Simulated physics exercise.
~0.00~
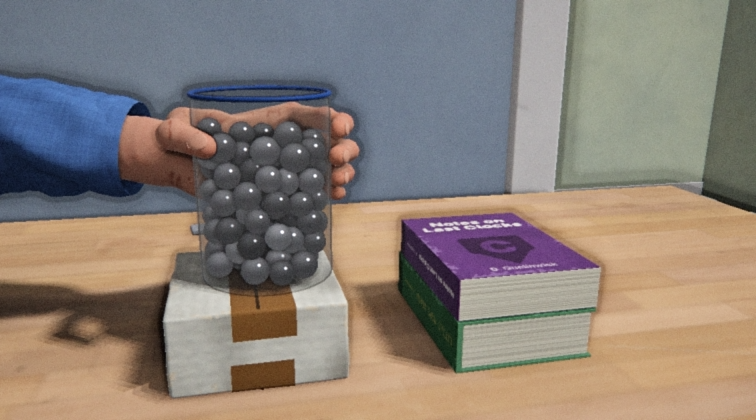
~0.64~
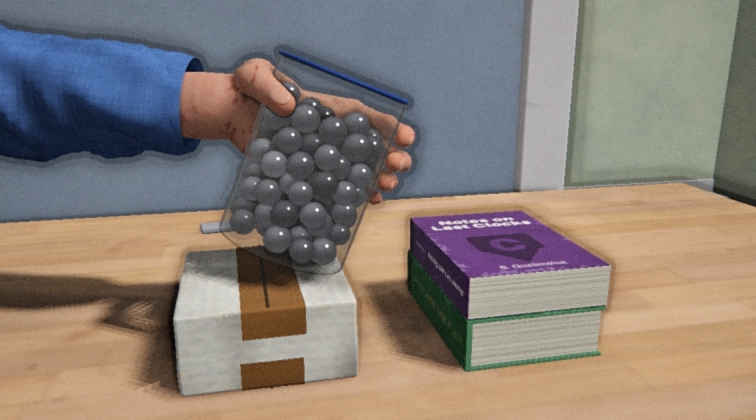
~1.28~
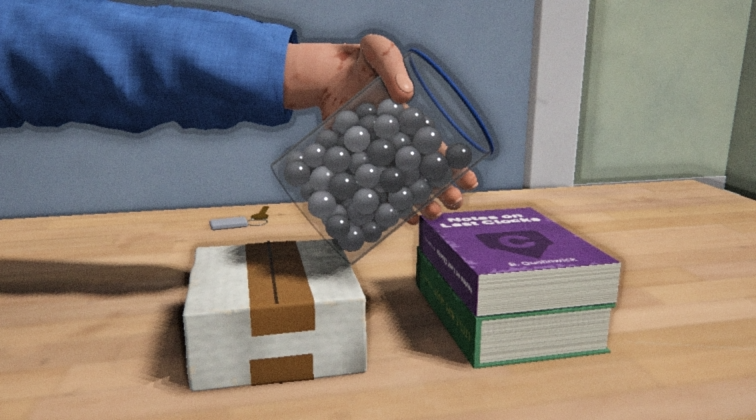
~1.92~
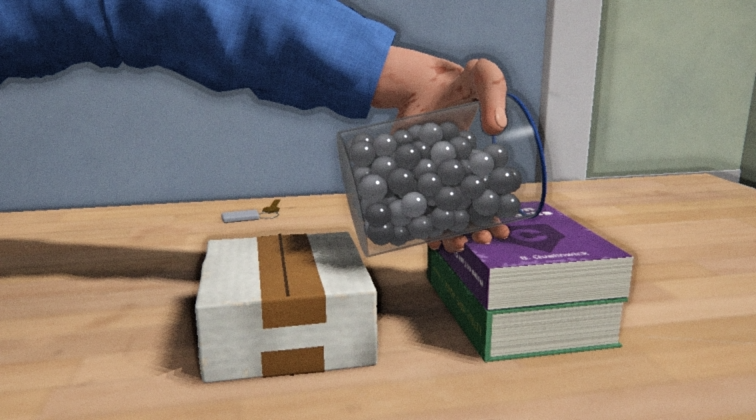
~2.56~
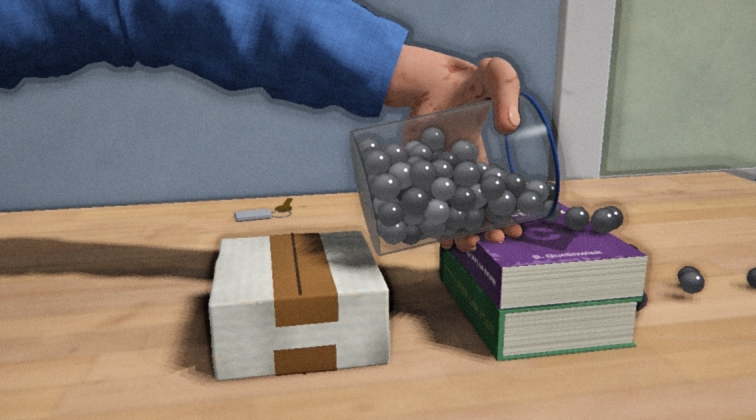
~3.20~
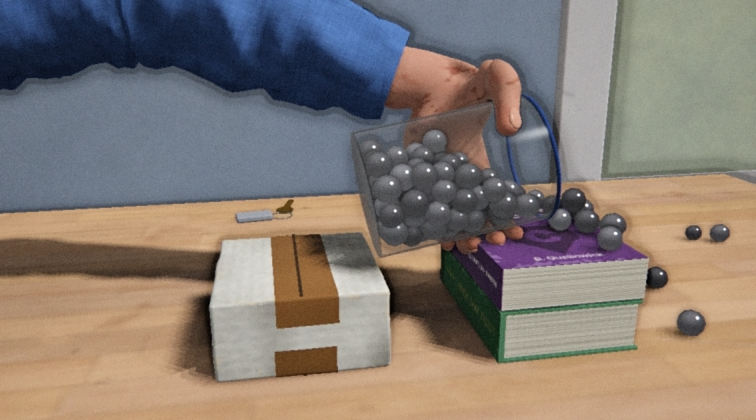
A clear glass full of gray steel balls is lifted by a hand from above a white box, tilted rightward until it lies nearly on its side against two stacked books, and some balls spill out onto the purple book and wooden table while most stay inside.
